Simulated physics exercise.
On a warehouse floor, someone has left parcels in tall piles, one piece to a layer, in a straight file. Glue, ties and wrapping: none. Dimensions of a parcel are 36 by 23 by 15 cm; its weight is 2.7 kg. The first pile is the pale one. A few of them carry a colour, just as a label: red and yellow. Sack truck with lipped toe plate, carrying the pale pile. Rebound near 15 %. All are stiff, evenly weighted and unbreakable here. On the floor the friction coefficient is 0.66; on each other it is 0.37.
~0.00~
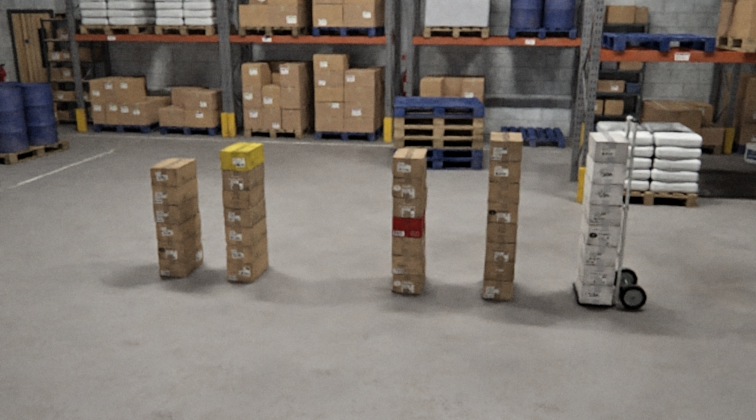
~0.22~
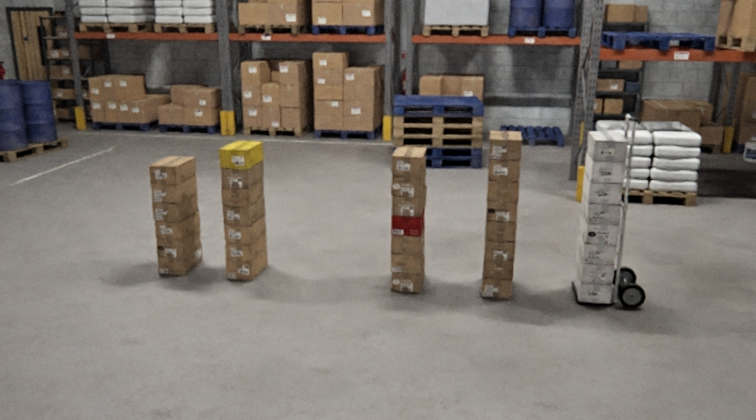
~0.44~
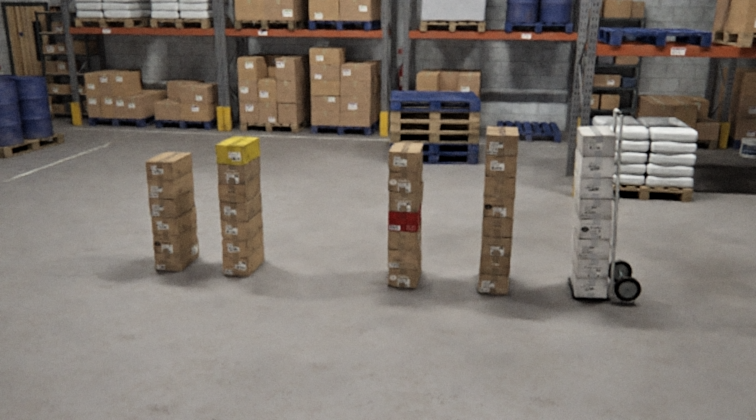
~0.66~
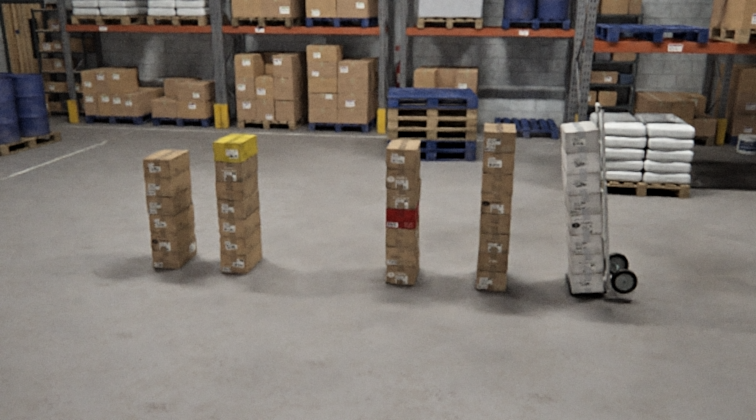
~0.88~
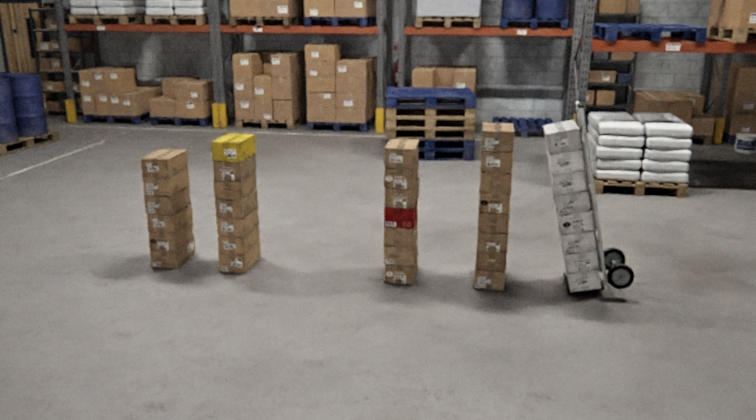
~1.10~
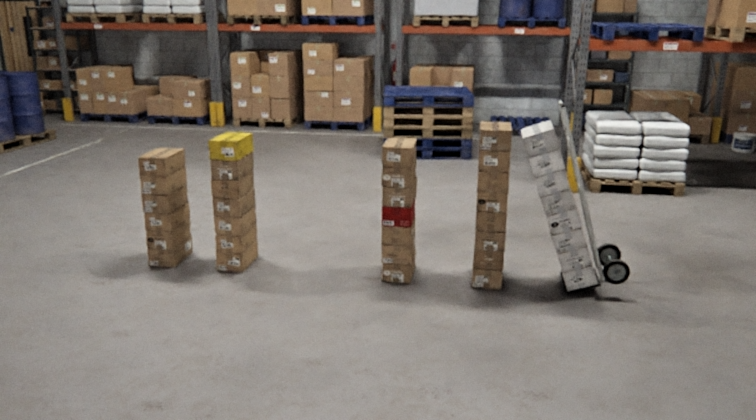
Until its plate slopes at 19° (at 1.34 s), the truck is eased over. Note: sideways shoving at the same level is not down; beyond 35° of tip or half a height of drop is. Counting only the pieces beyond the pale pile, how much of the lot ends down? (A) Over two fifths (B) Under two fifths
The answer is A.
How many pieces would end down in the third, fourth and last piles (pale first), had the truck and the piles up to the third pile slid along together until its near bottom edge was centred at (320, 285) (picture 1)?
Counts down - third: 6; fourth: 6; last: 5.
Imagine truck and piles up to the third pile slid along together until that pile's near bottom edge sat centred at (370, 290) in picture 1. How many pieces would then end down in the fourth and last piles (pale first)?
Counts down: Fourth 6; last 6.
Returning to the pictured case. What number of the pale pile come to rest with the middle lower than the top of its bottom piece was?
The tally of pale pieces is 3.
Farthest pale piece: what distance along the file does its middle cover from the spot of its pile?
About 135 cm.
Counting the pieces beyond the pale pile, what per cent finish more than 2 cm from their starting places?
It works out to 90 percent.
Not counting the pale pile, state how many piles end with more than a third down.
It adds up to 4.
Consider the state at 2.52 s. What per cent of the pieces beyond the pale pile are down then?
45 percent by then.
After 1.58 s, 8 of the pale pile down; none of the 28 other parcels down, 8 disturbed.
After 2.02 s, 8 of the pale pile down; 7 of the 28 other parcels down; red parcel 4° from how it stood.
After 2.52 s, 8 of the pale pile down; 13 of the 28 other parcels down; red parcel on its side.
After 3.88 s, 8 of the pale pile down; 19 of the 28 other parcels down; yellow parcel upside down; red parcel on its side.
In the end (4.9 s), 8 of the pale pile down; 24 of the 28 other parcels down; yellow parcel upside down; red parcel on its side. That is 86 per cent. From the last view, middles, yellow parcel near (296, 216), red parcel near (311, 255).
